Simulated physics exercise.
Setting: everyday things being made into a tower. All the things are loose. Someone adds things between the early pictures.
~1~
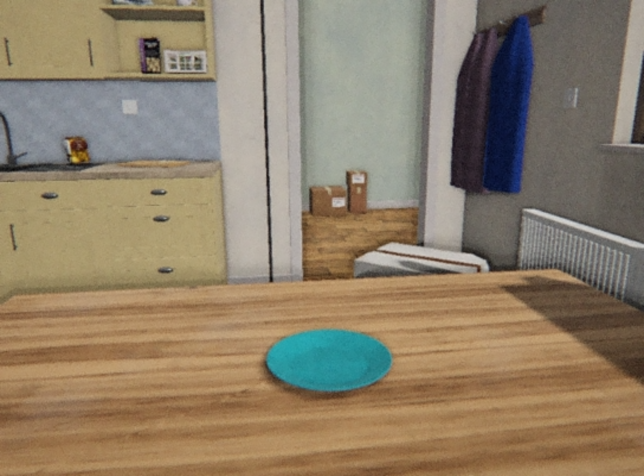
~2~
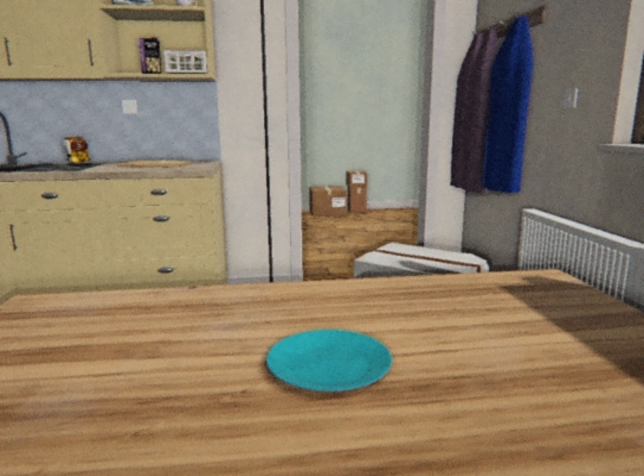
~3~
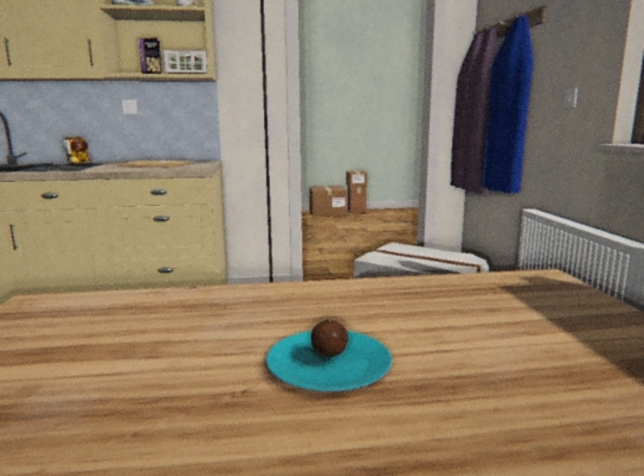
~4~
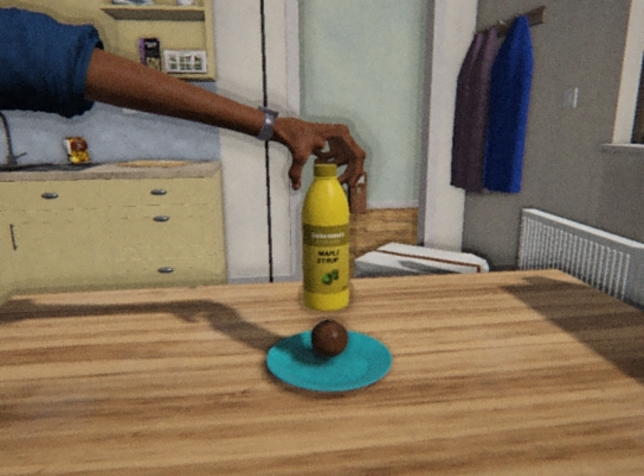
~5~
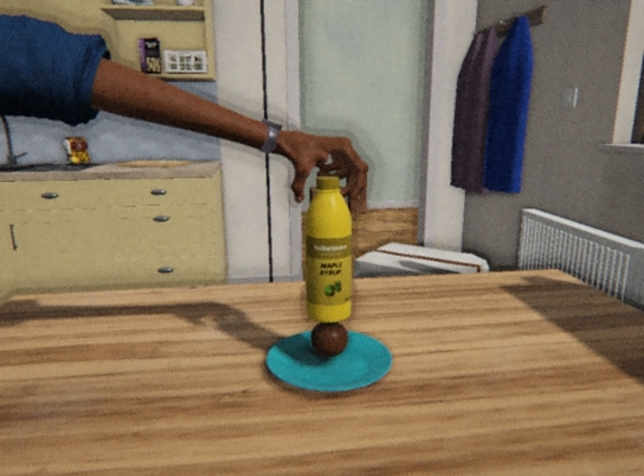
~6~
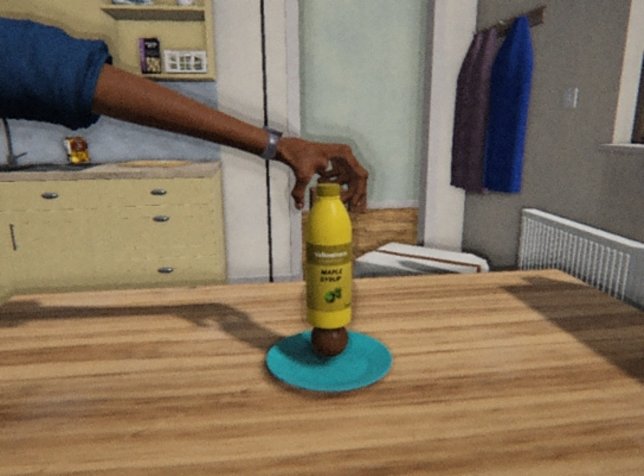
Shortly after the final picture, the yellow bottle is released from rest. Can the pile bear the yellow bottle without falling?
No, it will not remain standing.
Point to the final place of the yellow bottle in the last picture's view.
The object finishes somewhere near (213, 350).
Then, 0.70 s past the last view, yellow bottle rocked 28° from its first pose near (295, 263).
Then, 0.90 s past the last view, yellow bottle now fallen.
Finally, fallen, yellow bottle; the other 2 still in place. Final places as the last picture's camera would see them, yellow bottle near (213, 350). The pile gives way.
